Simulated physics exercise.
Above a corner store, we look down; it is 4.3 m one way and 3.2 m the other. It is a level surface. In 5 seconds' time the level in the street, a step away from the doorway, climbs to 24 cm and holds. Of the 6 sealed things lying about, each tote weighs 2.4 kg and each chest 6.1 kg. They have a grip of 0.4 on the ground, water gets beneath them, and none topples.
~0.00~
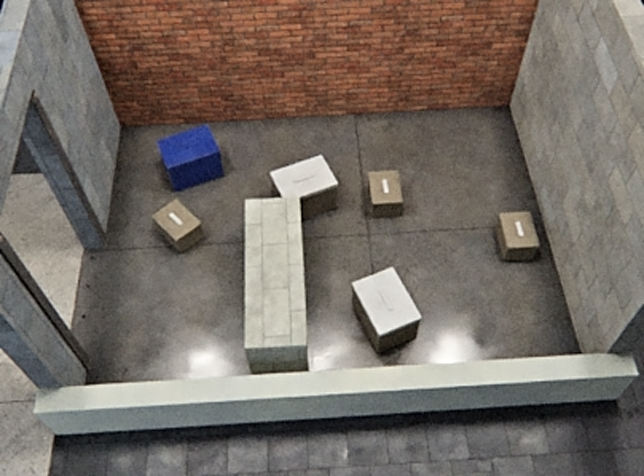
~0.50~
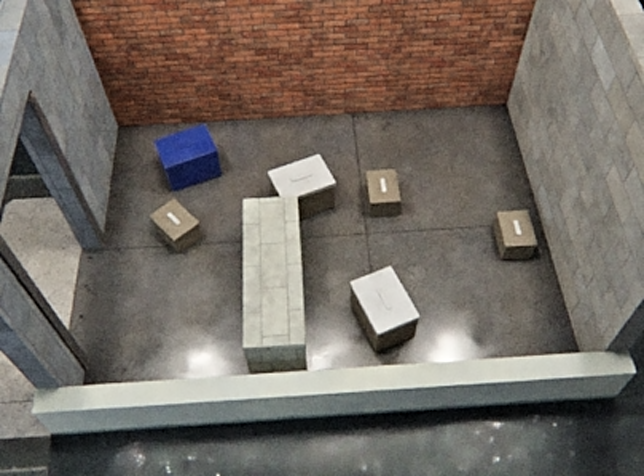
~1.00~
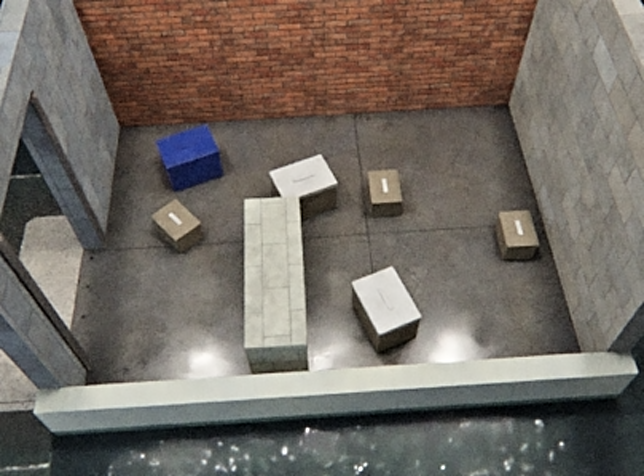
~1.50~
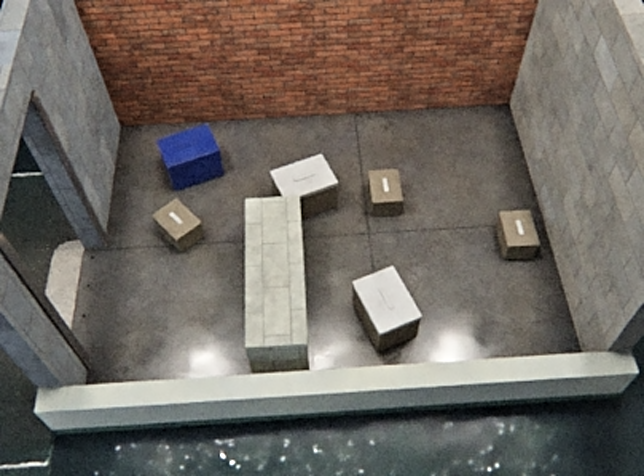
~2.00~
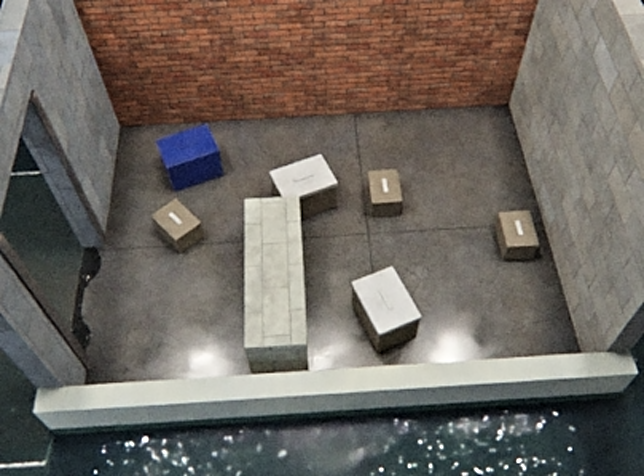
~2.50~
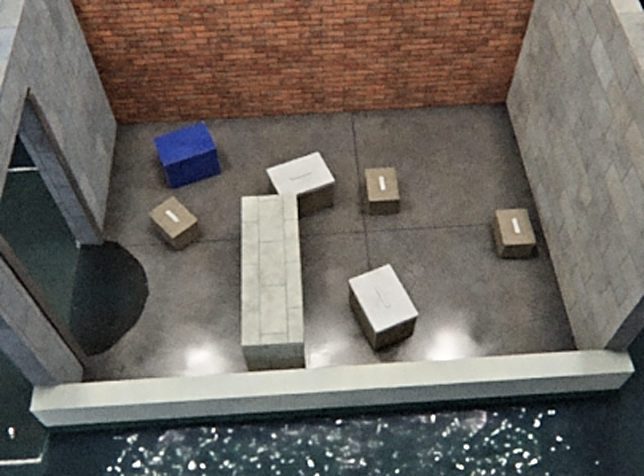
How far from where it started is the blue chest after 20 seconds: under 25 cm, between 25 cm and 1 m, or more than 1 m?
By then it has been shoved a bit.
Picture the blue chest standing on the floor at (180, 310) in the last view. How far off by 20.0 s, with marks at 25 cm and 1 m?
What happens is it creeps a short distance.
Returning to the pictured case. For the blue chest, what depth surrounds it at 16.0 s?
About 13 cm.
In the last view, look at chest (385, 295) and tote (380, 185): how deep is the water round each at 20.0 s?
About 15 and 17 cm.
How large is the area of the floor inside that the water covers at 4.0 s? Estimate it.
Wet area: Approx. 3.0 m2.
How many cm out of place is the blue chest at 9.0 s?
About 60 cm out of place.
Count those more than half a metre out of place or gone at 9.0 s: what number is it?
The number by then is 2.
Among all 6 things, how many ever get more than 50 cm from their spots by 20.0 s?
The total is 6.
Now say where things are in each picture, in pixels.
The blue chest at (188, 146), on the bottom; water covers 0.0 m2; 0 of 6 have shifted, in the first frame.
The blue chest at (185, 145) rests on the ground; 0.0 m2 under water; 0 of 6 have shifted, in the second frame.
The blue chest at (187, 146) rests on the ground; 0.0 m2 under water; 0 of 6 have shifted, in the third frame.
The blue chest at (188, 145), on the bottom; 0.0 m2 under water; 0 of 6 have shifted, in the fourth frame.
The blue chest at (187, 145) rests on the ground; water covers 0.0 m2; 0 of 6 have shifted, in the fifth frame.
The blue chest at (184, 143), on the bottom; 0.4 m2 under water; 0 of 6 have shifted, in the sixth frame.
After 4.0 s the blue chest is near (184, 143), 0.0 m from its start, aground; 0 afloat.
After 9.0 s the blue chest is near (154, 185), 0.6 m from its start, afloat; 3 afloat.
After 16.0 s the blue chest is near (129, 149), 0.5 m from its start, afloat; 6 afloat.
After 20.0 s the blue chest is near (135, 159), 0.5 m from its start, afloat; 6 afloat.
